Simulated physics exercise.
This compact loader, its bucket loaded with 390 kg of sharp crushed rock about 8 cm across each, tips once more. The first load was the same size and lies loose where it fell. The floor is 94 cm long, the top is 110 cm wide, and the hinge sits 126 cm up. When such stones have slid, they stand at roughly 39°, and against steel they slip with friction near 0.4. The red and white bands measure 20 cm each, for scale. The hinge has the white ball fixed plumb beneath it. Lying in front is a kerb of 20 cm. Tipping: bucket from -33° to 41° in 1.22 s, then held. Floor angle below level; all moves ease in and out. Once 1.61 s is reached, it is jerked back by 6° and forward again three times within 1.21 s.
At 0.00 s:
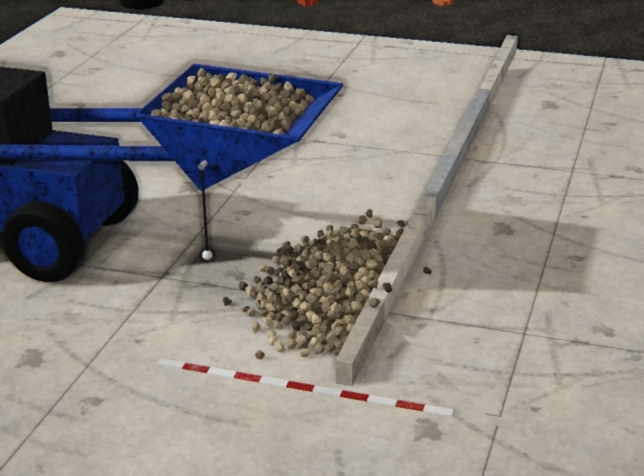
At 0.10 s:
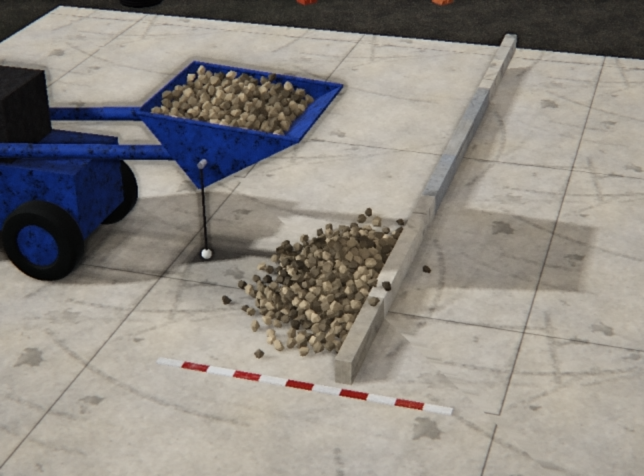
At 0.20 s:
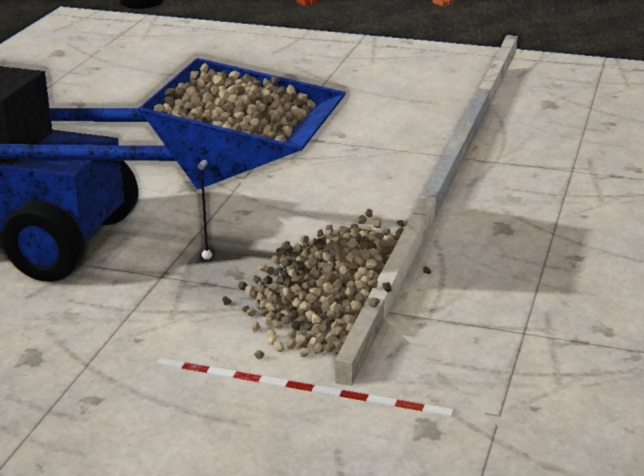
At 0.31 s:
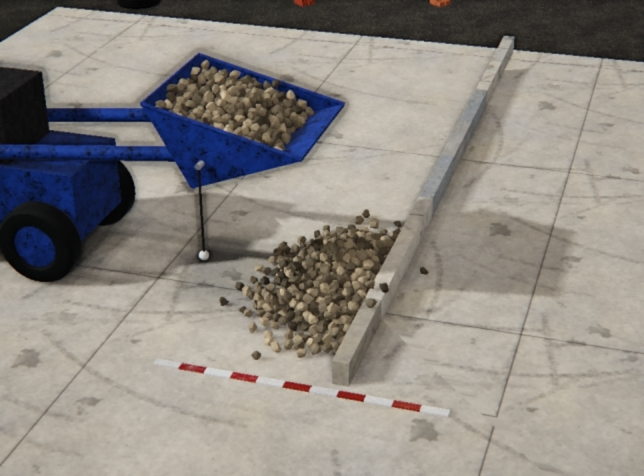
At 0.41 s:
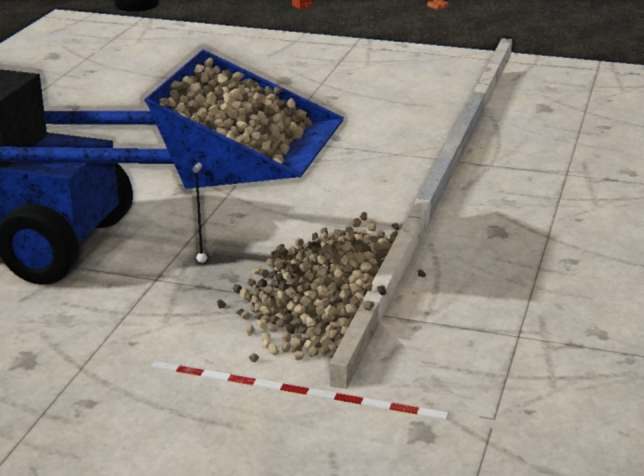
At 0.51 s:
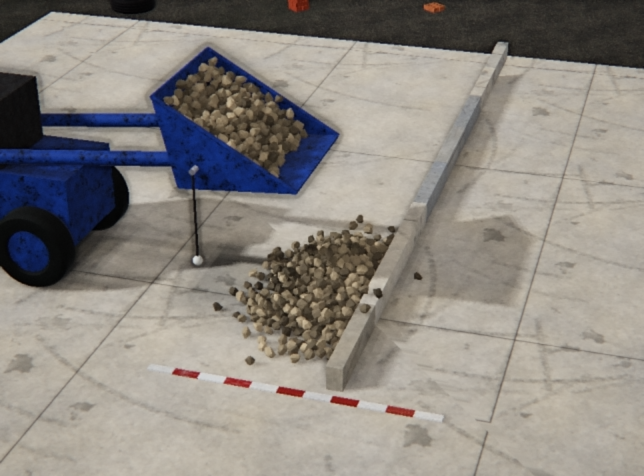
A blue loader gradually tilts its stone-filled bucket forward above a loose pile beside a kerb.
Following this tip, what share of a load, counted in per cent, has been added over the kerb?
8 per cent, roughly.
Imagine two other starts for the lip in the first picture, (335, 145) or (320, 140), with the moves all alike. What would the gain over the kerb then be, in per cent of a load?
Roughly 40 and 20 percent, in that order.
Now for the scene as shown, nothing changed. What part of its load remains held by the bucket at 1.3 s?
Near 65 per cent of the load is held.
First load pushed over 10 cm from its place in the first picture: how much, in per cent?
About 5 %.
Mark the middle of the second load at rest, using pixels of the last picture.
(324, 270).
After 0.9 s the floor is at 30°; in per cent of one load, 100 in the bucket, 100 on this side of the kerb; the foremost stones are at (376, 285).
After 1.3 s the floor is at 41°; in per cent of one load, 65 in the bucket, 134 on this side of the kerb; the foremost stones are at (376, 285).
After 3.3 s the floor is at 41°; in per cent of one load, 0 in the bucket, 192 on this side of the kerb, 8 over the kerb; the foremost stones are at (471, 309).
After 5.9 s the floor is at 41°; in per cent of one load, 0 in the bucket, 192 on this side of the kerb, 8 over the kerb; the foremost stones are at (471, 309). Net gain over the kerb, 8.
